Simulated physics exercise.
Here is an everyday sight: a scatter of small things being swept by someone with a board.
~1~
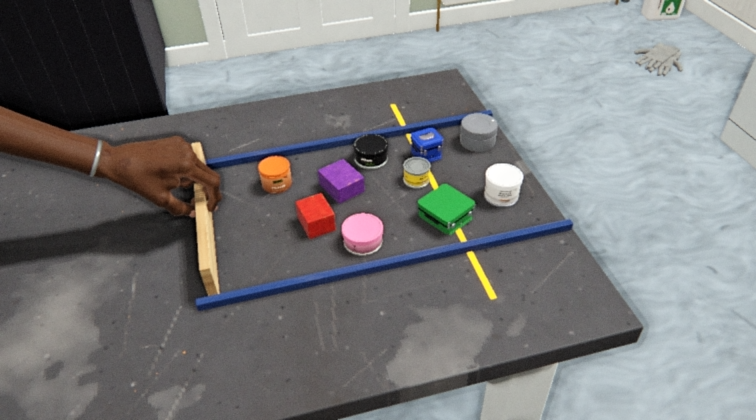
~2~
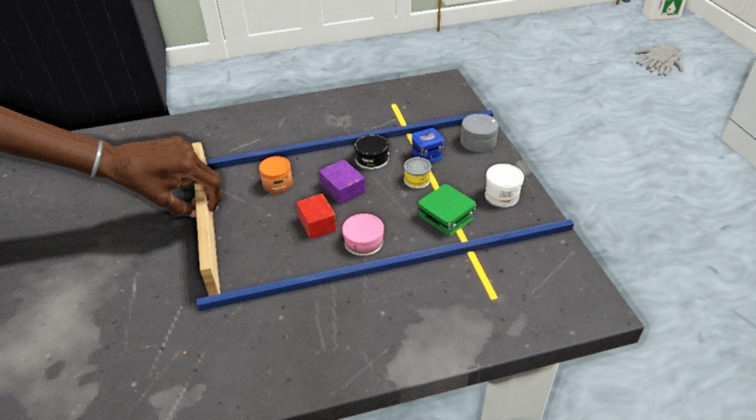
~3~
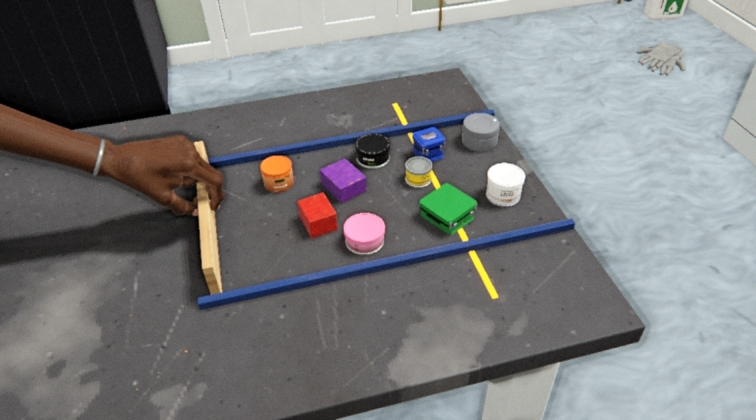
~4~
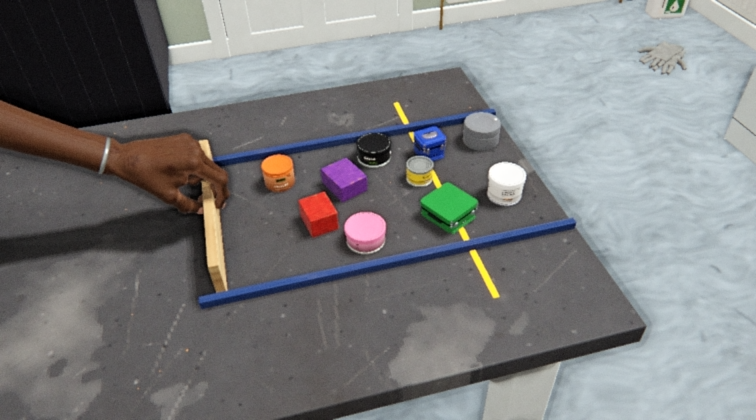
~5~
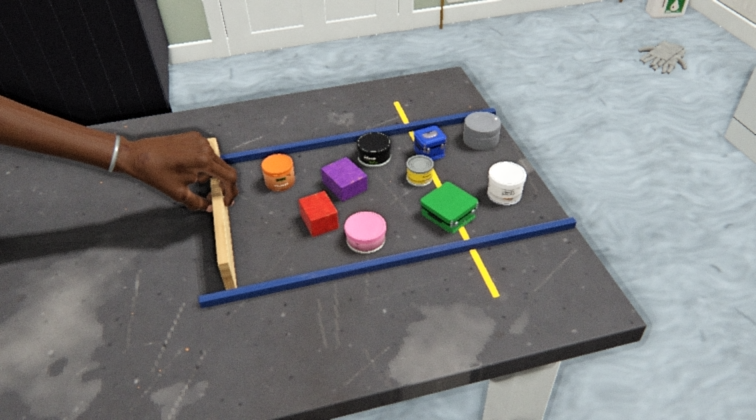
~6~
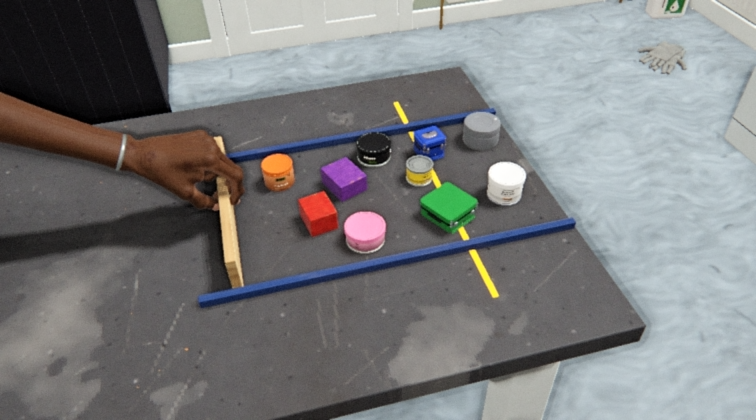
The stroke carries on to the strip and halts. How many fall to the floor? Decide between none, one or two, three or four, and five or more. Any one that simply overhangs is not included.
Decision: None.
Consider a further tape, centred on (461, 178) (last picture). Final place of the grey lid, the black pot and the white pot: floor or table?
In short: Grey lid safe, black pot safe, white pot gone.
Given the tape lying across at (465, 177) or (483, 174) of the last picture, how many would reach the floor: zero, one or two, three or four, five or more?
In that order: Just one or two; just one or two.
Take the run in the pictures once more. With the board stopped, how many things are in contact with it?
It touches 4.
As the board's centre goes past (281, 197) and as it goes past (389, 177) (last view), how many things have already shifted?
That gives 1 for the first and 8 for the second.
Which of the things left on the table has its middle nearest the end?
The answer is the white pot.
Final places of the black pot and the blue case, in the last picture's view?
The black pot ends up near (451, 128), and the blue case near (467, 144).
Early on, none off yet; grey lid at rest near (481, 131); white pot at rest near (506, 184); blue case at rest near (429, 144).
A while later, none off yet; grey lid at rest near (481, 131); white pot at rest near (506, 184); blue case travelled about its own width near (450, 142).
Finally, the number that fall off is zero.
